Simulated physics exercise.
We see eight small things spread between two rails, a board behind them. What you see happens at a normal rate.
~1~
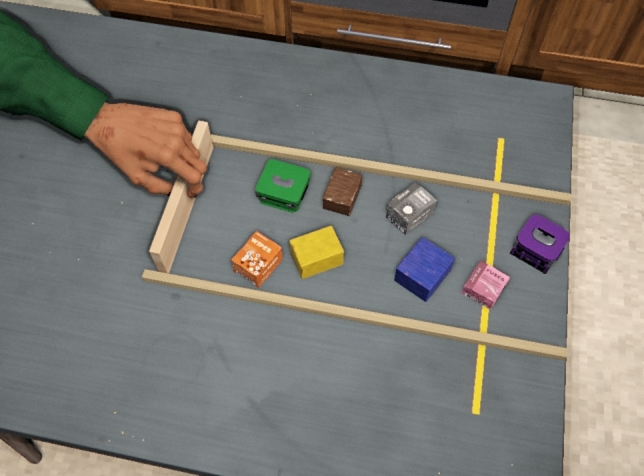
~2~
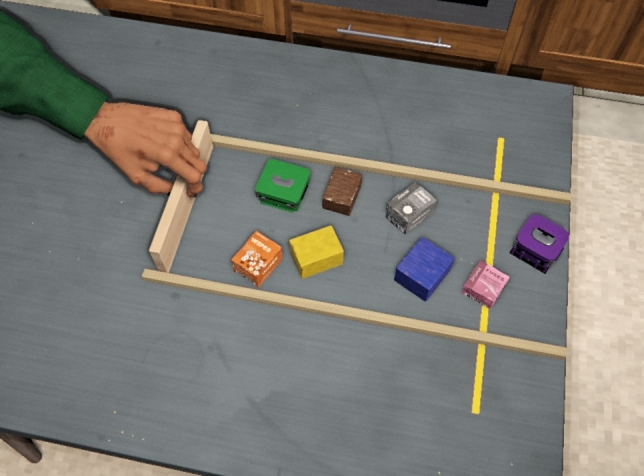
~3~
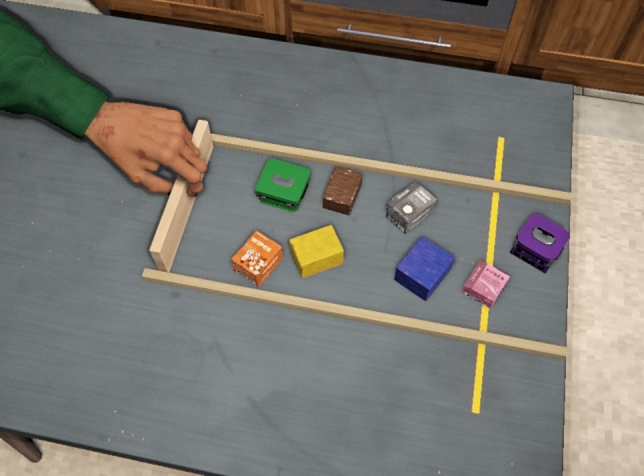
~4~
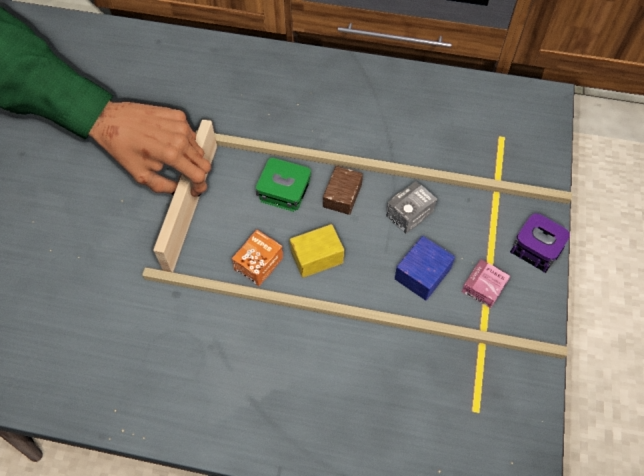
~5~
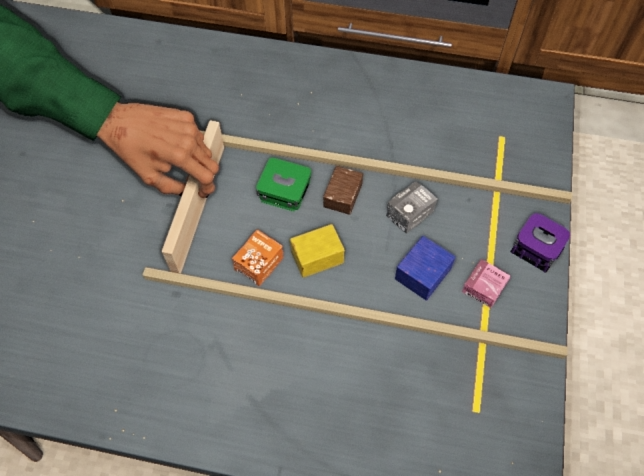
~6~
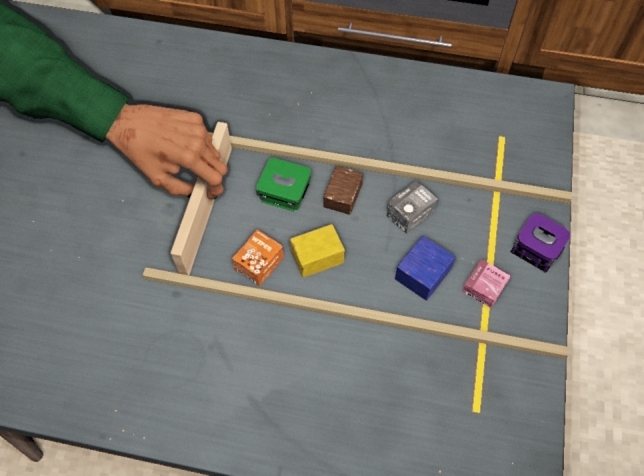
On a grey table in a kitchen, a hand in a green sleeve holds a wooden board behind eight small coloured objects spread between two rails, and at first nothing moves. The hand then slides the board a short way right, towards the green and orange items, while all the objects stay still.
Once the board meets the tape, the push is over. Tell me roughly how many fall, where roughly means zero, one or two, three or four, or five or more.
Roughly, three or four fall.
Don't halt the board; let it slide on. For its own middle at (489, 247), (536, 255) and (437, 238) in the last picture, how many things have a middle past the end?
Result per place: 3; 5; 0.
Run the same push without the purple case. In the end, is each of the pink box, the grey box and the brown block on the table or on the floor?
Outcome - pink box falling, grey box falling, brown block staying.
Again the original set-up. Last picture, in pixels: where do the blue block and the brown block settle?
They finish at roughly (545, 280) and (557, 225) respectively.
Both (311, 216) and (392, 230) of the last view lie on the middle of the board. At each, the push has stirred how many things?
By the first moment it's 5, by the second it's 6.
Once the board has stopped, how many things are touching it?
It ends up touching 3.
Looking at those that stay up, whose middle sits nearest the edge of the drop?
That's the brown block, it ends up nearest.
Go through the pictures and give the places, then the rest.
Purple case (540, 244); pink box (485, 285); blue block (424, 269); board (184, 195); tape (490, 261), in the first picture.
Pink box (485, 285); brown block (342, 191), in the second picture.
Blue block (424, 269); green case (284, 186), in the third picture.
Purple case (540, 242); yellow block (317, 251), in the fourth picture.
Pink box (486, 284); grey box (411, 207), in the fifth picture.
Purple case (541, 242); pink box (486, 284); blue block (425, 268); board (204, 197); tape (491, 259), in the sixth picture.
A little later, none off yet; purple case at rest near (541, 242); pink box at rest near (486, 284); blue block at rest near (425, 268).
Next, none off yet; purple case at rest near (541, 242); pink box at rest near (488, 284); blue block shifted a little near (452, 269).
When it is over, the number that fall off is three or four; down, grey box, pink box and purple case.
